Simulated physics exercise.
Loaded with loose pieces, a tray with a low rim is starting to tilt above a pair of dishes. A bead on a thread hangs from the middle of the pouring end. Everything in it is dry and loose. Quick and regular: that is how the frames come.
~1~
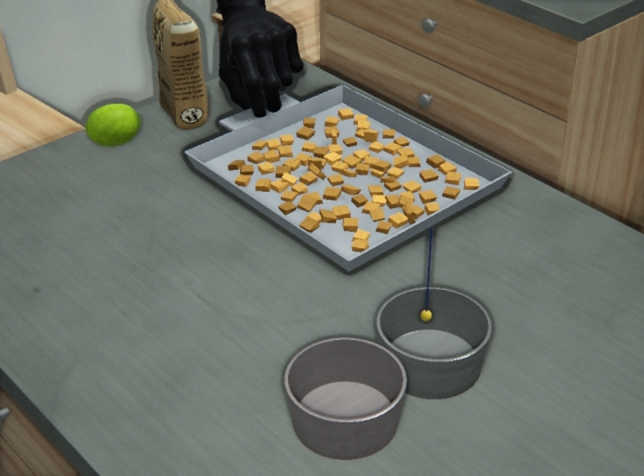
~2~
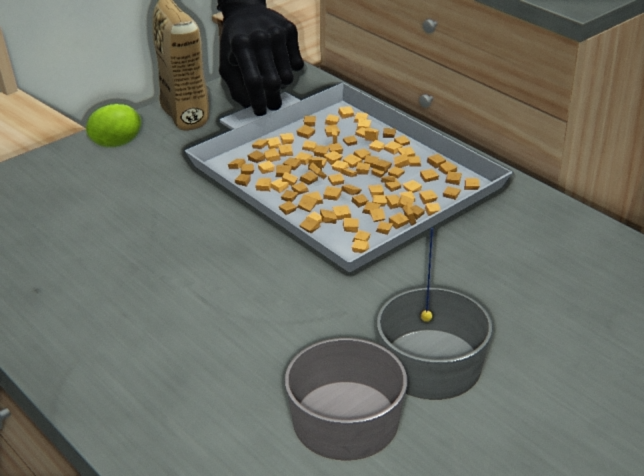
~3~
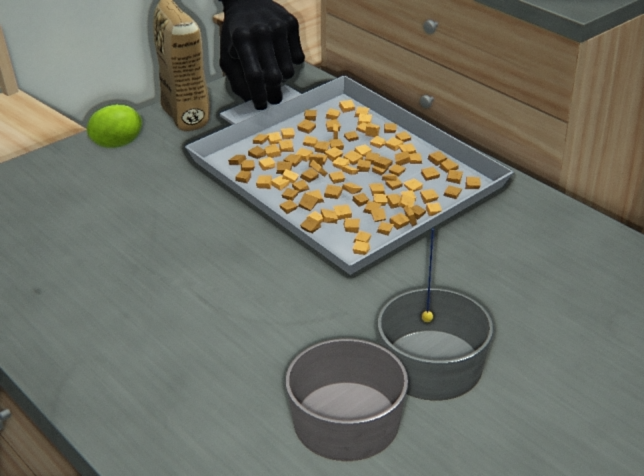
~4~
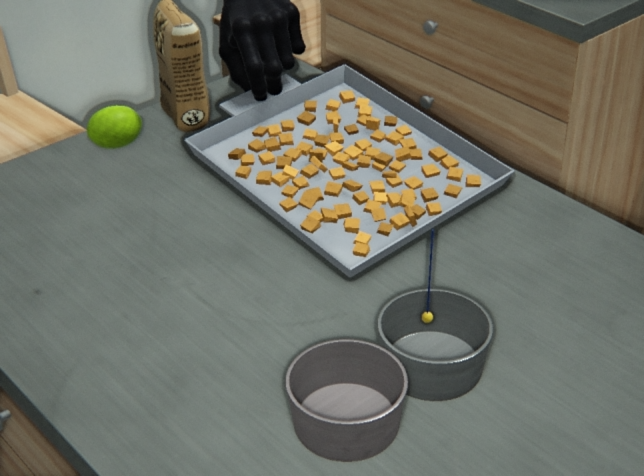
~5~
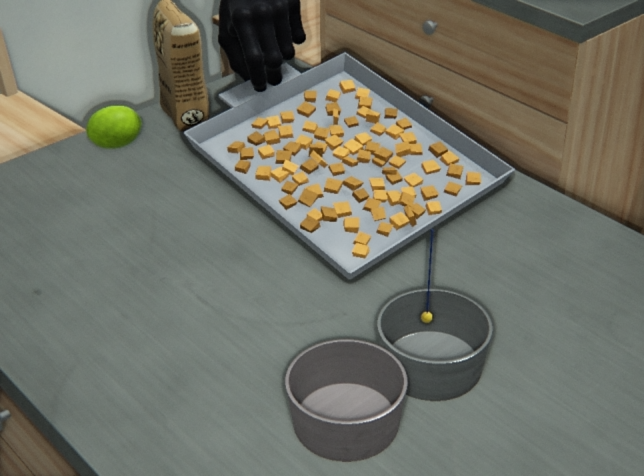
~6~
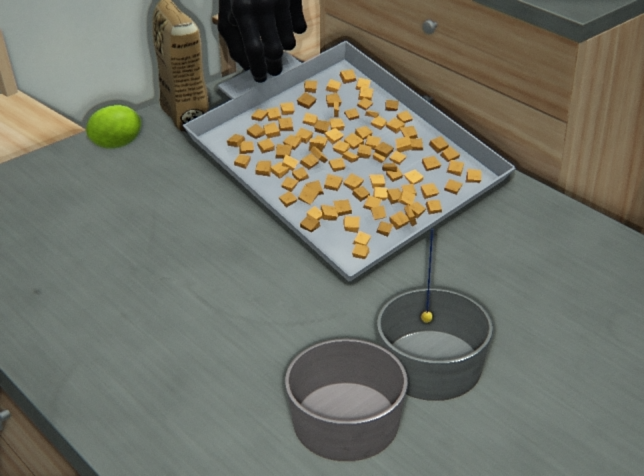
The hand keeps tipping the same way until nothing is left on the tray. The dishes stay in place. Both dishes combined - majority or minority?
Majority.
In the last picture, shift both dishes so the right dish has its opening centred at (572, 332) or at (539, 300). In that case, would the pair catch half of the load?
A minority, then a minority.
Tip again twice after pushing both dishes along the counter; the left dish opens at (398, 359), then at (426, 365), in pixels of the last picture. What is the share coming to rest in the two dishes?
It works out to 60 percent and then 50 percent.
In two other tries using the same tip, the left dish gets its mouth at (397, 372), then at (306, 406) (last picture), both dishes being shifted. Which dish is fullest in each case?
It comes out as the dish further left in the first try and the dish further right in the second.
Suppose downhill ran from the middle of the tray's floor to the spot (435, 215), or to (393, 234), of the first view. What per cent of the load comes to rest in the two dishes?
For the first aim it is 20 in a hundred, for the second 70 in a hundred.
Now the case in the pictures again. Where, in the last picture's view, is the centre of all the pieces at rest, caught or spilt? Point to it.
Close to (360, 416), more or less.
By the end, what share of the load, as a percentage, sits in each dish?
80 percent ends in the left dish, 0 percent in the right.
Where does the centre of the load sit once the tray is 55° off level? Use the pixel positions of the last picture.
In the last view, the load is centred close to (372, 210).
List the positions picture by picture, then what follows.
In the first picture, corners of the pouring end (349, 254) and (502, 172), level; middle of the load (348, 173), cereal squares; left dish (386, 427); right dish (474, 368); bead on its thread (426, 316).
In the second picture, corners of the pouring end (350, 255) and (503, 172), level; middle of the load (349, 173).
In the third picture, corners of the pouring end (351, 258) and (504, 171), tipped barely, lowest at the left corner; middle of the load (350, 170).
In the fourth picture, corners of the pouring end (351, 262) and (504, 170), tipped a little, lowest at the left corner; middle of the load (350, 166).
In the fifth picture, corners of the pouring end (351, 265) and (505, 169), tipped a little, lowest at the left corner; middle of the load (350, 162).
In the sixth picture, corners of the pouring end (351, 268) and (506, 167), tipped a little, lowest at the left corner; middle of the load (350, 157); left dish (387, 428); right dish (474, 369).
Just after the last frame, tray tipped steeply; every one on the tray.
A moment on, tray tipped right over; roughly a third on the tray; roughly a third in the left dish; just a few in the right dish; about a tenth outside both; roughly a quarter in the air.
Further on, tray tipped past a quarter turn; the larger part in the left dish; just a few in the right dish; roughly a quarter outside both.
When it is over, tray tipped past a quarter turn; the larger part in the left dish; just a few in the right dish; roughly a quarter outside both.
